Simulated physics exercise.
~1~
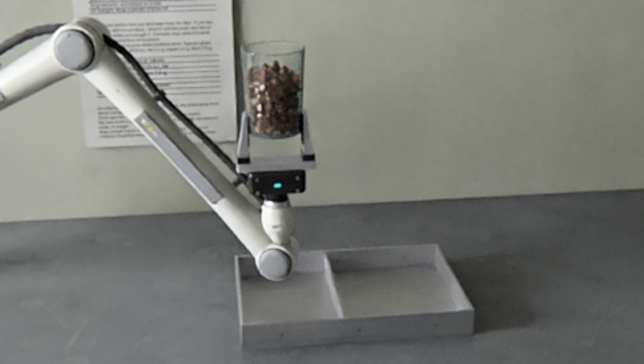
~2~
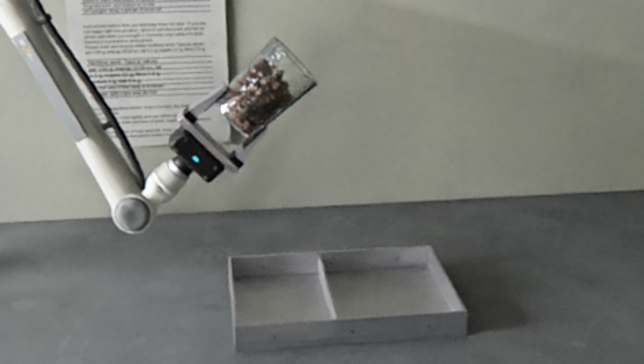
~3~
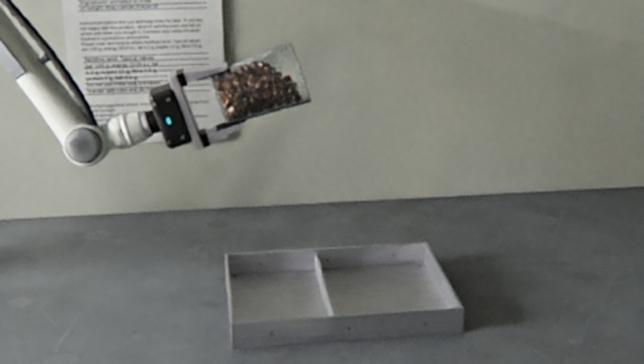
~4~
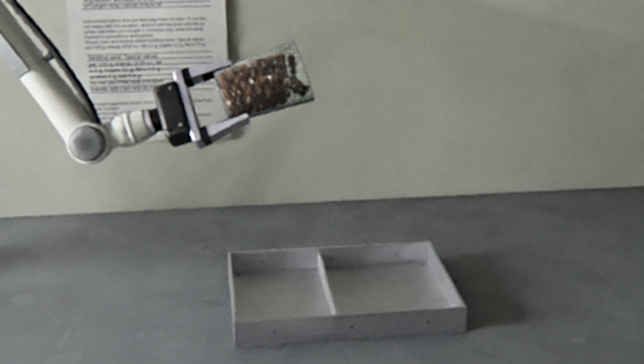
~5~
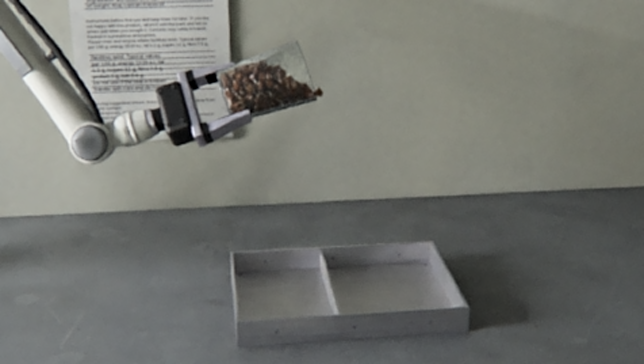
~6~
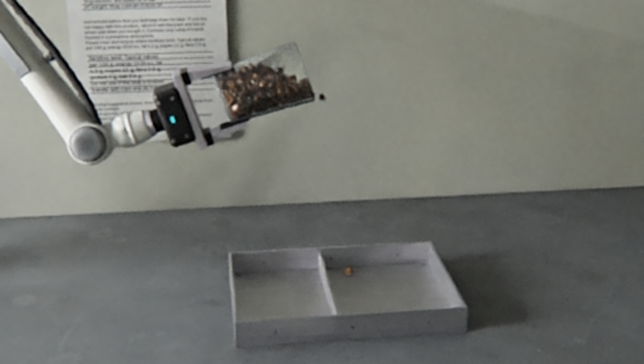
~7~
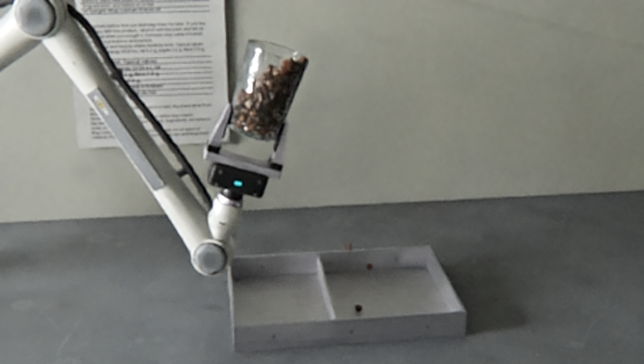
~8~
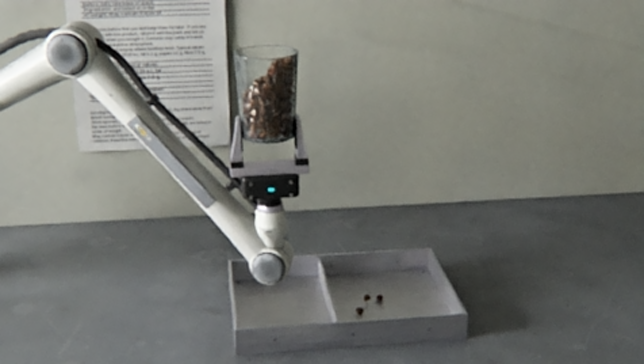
At the start, a white robot arm holds a clear tumbler of small brown pellets upright, with a shallow grey tray divided in two on the table below. The arm swings the tumbler up and to the left while tipping it over to the right. Held nearly on its side, the tumbler stays almost in place as the pellets shift toward its mouth. A few pellets drop into the right-hand part of the tray. The arm then turns the tumbler back upright, still well filled, and three pellets lie in that right-hand part while the left one stays empty.
